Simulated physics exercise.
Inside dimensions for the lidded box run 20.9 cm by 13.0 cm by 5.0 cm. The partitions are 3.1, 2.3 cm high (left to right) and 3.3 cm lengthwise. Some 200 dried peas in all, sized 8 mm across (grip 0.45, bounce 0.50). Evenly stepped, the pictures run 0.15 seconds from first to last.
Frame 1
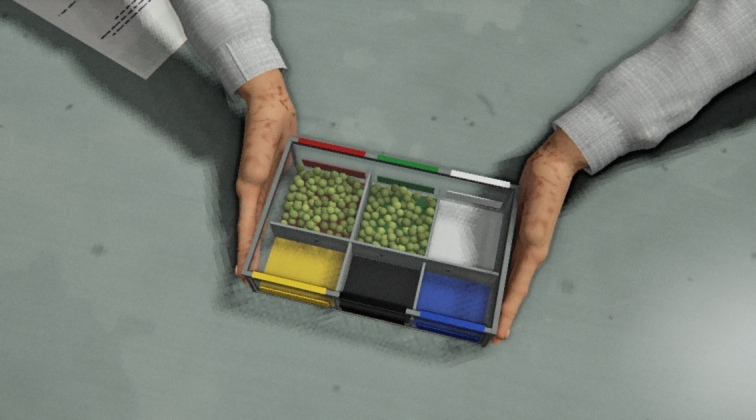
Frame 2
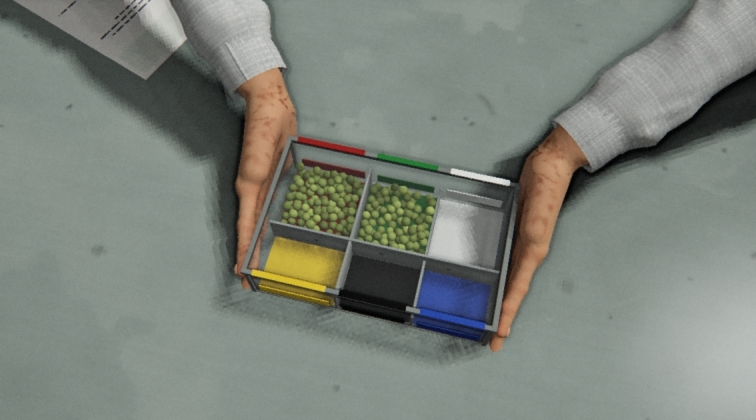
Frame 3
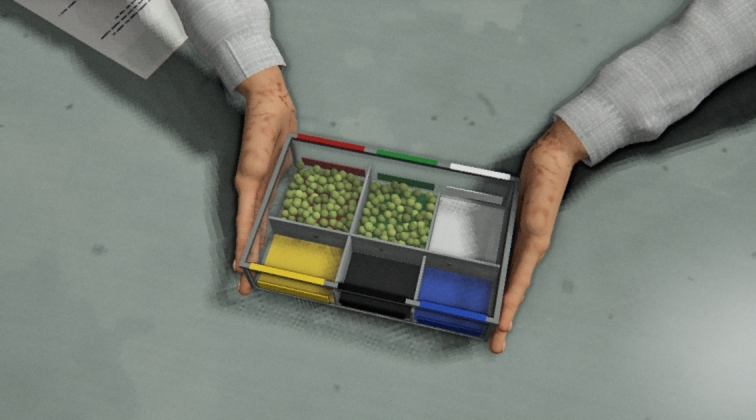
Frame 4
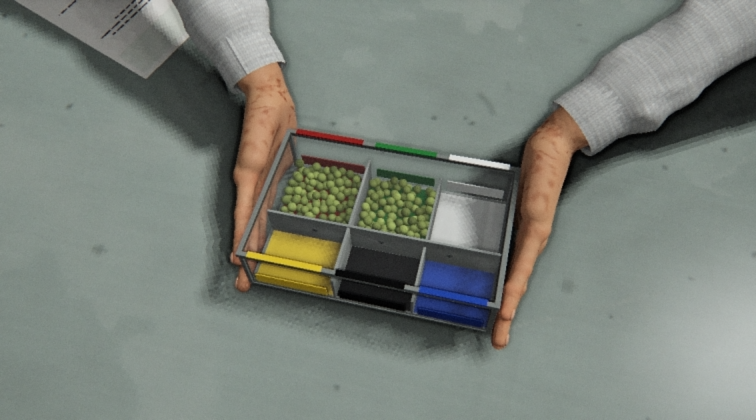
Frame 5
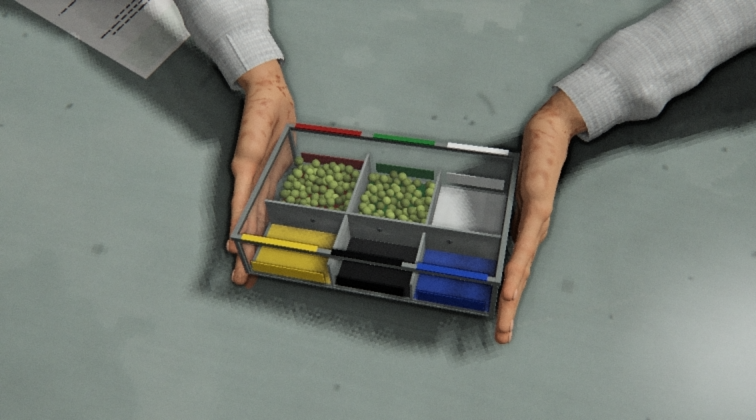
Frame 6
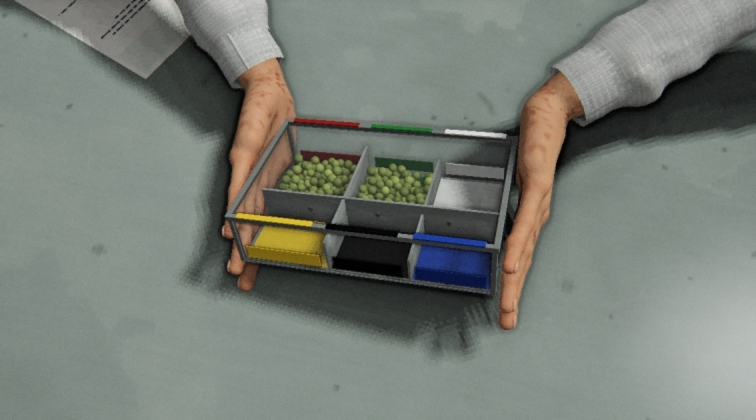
The footage shows two hands holding a clear, six-compartment box with green peas in the red- and green-marked back sections, then gradually tilting it so its back edge drops relative to the front while the peas stay in their sections.
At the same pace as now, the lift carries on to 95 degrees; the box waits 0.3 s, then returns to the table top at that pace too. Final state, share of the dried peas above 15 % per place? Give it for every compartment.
Result: Red: Passes the mark; blue: Misses the mark; green: Passes the mark; yellow: Misses the mark; white: Misses the mark; black: Misses the mark.
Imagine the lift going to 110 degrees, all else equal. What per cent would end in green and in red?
You'd find green with 35 % and red with 65 %.
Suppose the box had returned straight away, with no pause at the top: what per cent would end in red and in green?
Final amounts would be red 65% and green 35%.
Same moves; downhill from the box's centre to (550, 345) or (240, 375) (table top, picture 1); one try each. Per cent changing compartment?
The share comes to roughly 95 in a hundred, then roughly 55 in a hundred.
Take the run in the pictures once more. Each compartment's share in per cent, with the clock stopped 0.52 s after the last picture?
In per cent: Red 65, blue 0, green 35, yellow 0, white 0, black 0.
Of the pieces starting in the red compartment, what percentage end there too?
Share retained: Approx. 100 %.
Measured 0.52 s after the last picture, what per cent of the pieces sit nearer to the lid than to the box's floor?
Roughly 60 per cent.
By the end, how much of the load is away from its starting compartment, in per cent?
About 10 %.
Then, 0.52 s after the last picture, tilt 95 degrees; red 65 %, green 35 %.
Then, 0.85 s after the last picture, tilt 56 degrees; red 65 %, green 35 %.
Then, 1.29 s after the last picture, tilt 0 degrees; red 65 %, green 35 %.
In the end, red 65 %, blue 0 %, green 35 %, yellow 0 %, white 0 %, black 0 %.
